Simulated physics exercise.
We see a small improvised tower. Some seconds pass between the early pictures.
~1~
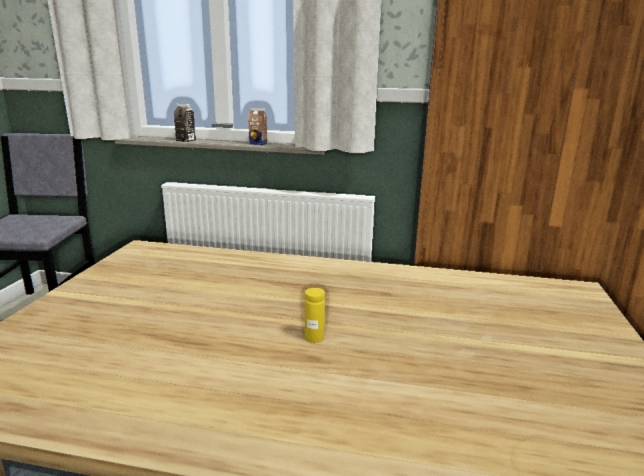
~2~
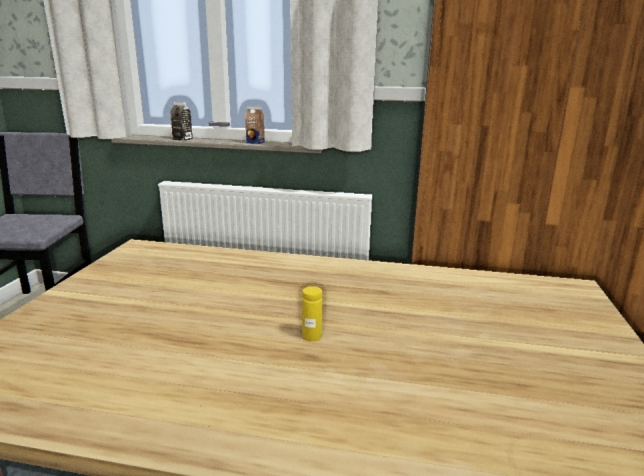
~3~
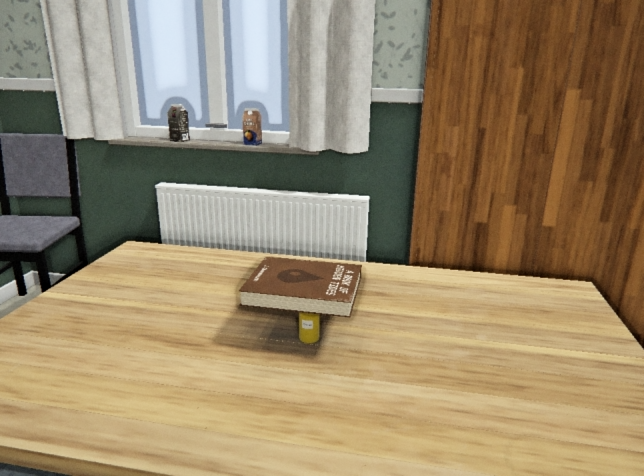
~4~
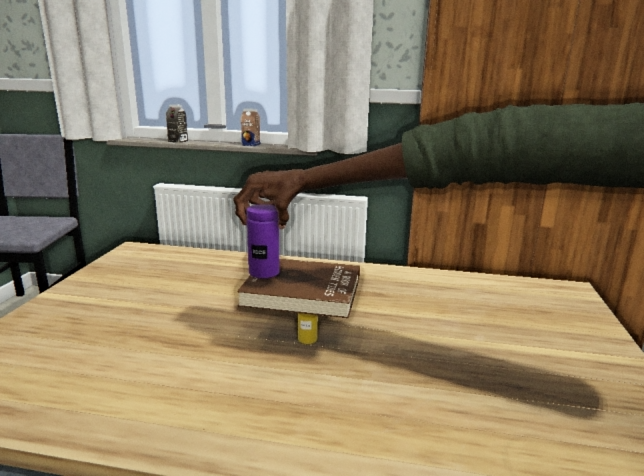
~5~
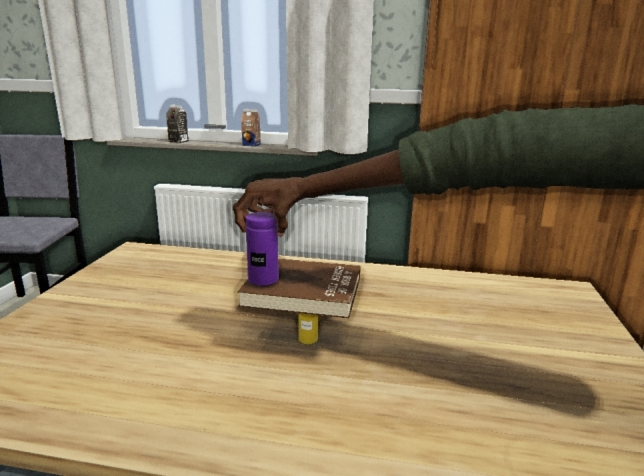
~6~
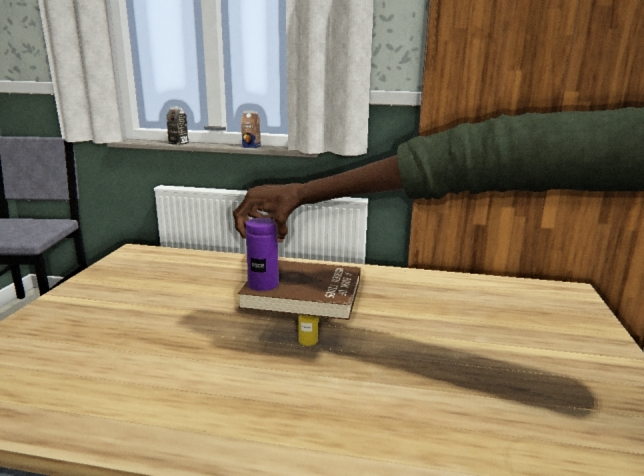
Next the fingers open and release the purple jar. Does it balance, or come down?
In the end the stack gives way.
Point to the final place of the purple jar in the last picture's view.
Near (203, 325).
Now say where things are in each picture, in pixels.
The last thing is not in view yet, in the first frame.
The last thing is not in view yet, in the second frame.
The last thing is not in view yet; brown book (304, 284), in the third frame.
Coming down; purple jar (264, 241); brown book (302, 285), in the fourth frame.
Coming down; purple jar (262, 248); brown book (303, 285), in the fifth frame.
In place under the hand; purple jar (262, 254); brown book (303, 287), in the sixth frame.
Then, 0.50 s on from there, purple jar now fallen; brown book turned 66° from how it was put.
Then, 0.80 s on from there, brown book now fallen; yellow shaker turned 32° from how it was put.
Then, 1.00 s on from there, yellow shaker on its side.
In the end, fallen, purple jar, brown book and yellow shaker. At the end, from the last picture's camera, purple jar near (203, 325). The stack loses its balance.
